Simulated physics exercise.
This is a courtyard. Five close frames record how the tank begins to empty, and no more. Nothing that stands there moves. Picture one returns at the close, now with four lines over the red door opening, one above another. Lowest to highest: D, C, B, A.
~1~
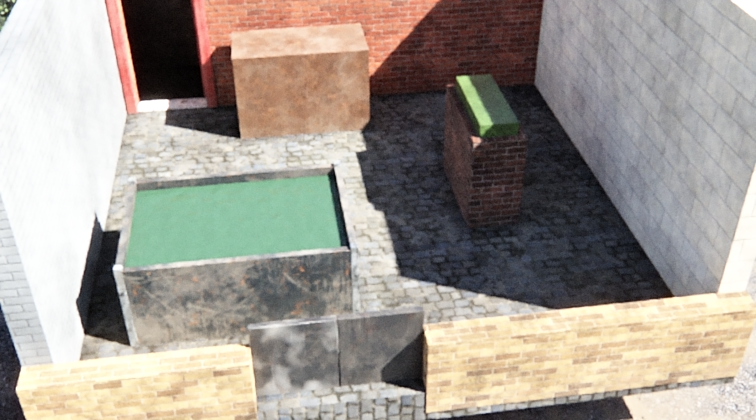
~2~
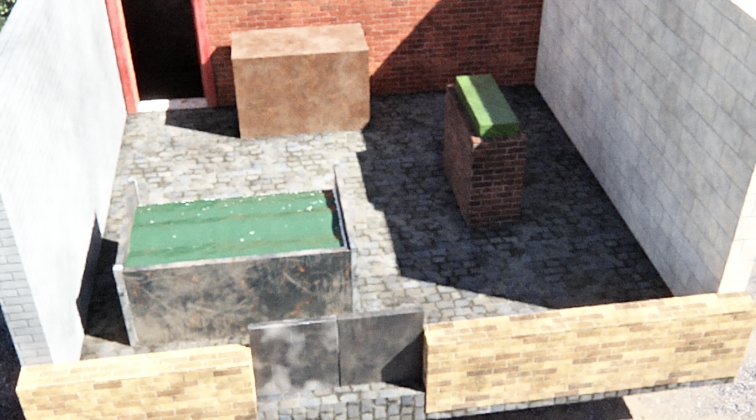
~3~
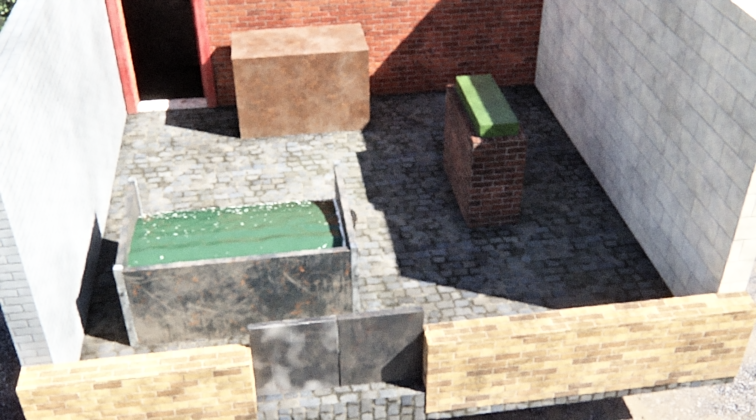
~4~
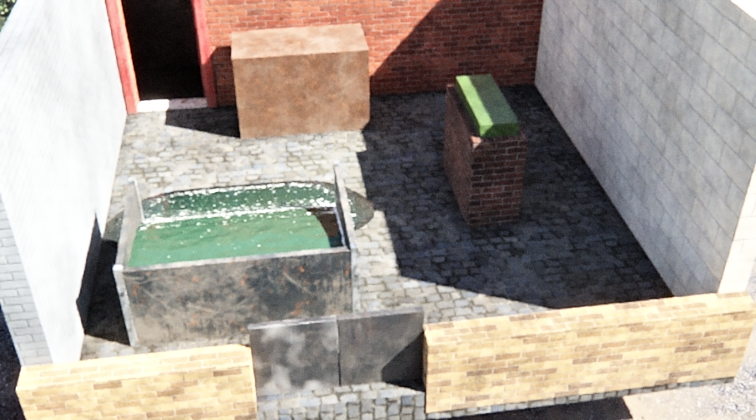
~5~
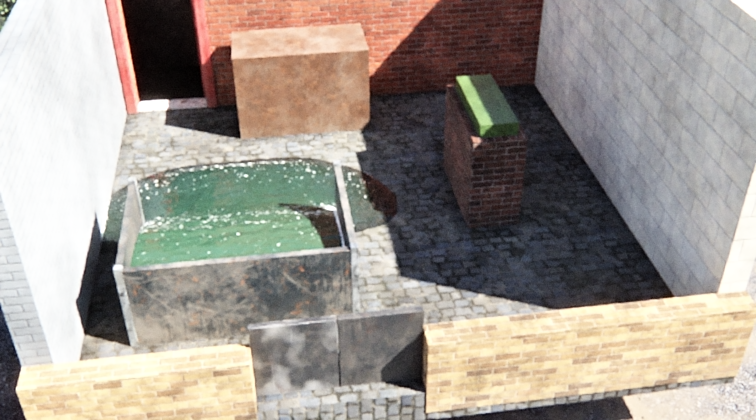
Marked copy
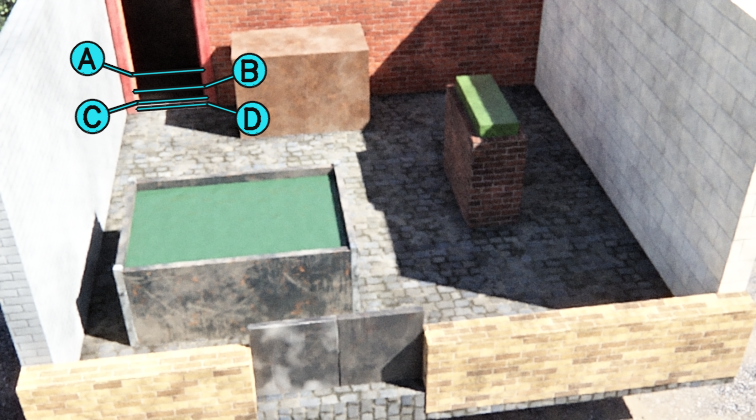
To begin with, green water lies still in a dark metal tank in a walled courtyard, near a shut gate and a red doorway. The tank's back side opens and the water drops, its surface flecked with white. Water then emerges behind the tank and spreads backward and sideways across the cobbles.
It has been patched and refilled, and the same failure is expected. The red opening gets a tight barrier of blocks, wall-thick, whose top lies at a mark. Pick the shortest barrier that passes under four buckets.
Mark A just does it.
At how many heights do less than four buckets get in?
One of the four.
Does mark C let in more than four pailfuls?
Yes, it does.
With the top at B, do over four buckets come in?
Yes, it does.
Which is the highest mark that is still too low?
That is mark B.
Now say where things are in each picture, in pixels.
The first frame shows water in the tank at rest, its middle at (238, 220); foot of the red doorway at (173, 109); shut gate at (337, 329).
In the second frame, water covers 2 % of the ground, its front hidden from here.
In the third frame, water covers 6 % of the ground, its front hidden from here.
In the fourth frame, water covers 11 % of the ground, its front hidden from here.
The fifth frame shows front seen at (163, 174), 18 % of the ground wet.
On the marked copy, A at (167, 72); B at (170, 89); C at (172, 100); D at (173, 106); from the bottom up D, C, B, A.
Choosing A, a splash gets over, under a bucket.
Choosing B, about 9 bucketfuls get in.
Choosing C, dozens of bucketfuls pour in.
Choosing D, dozens of bucketfuls pour in.
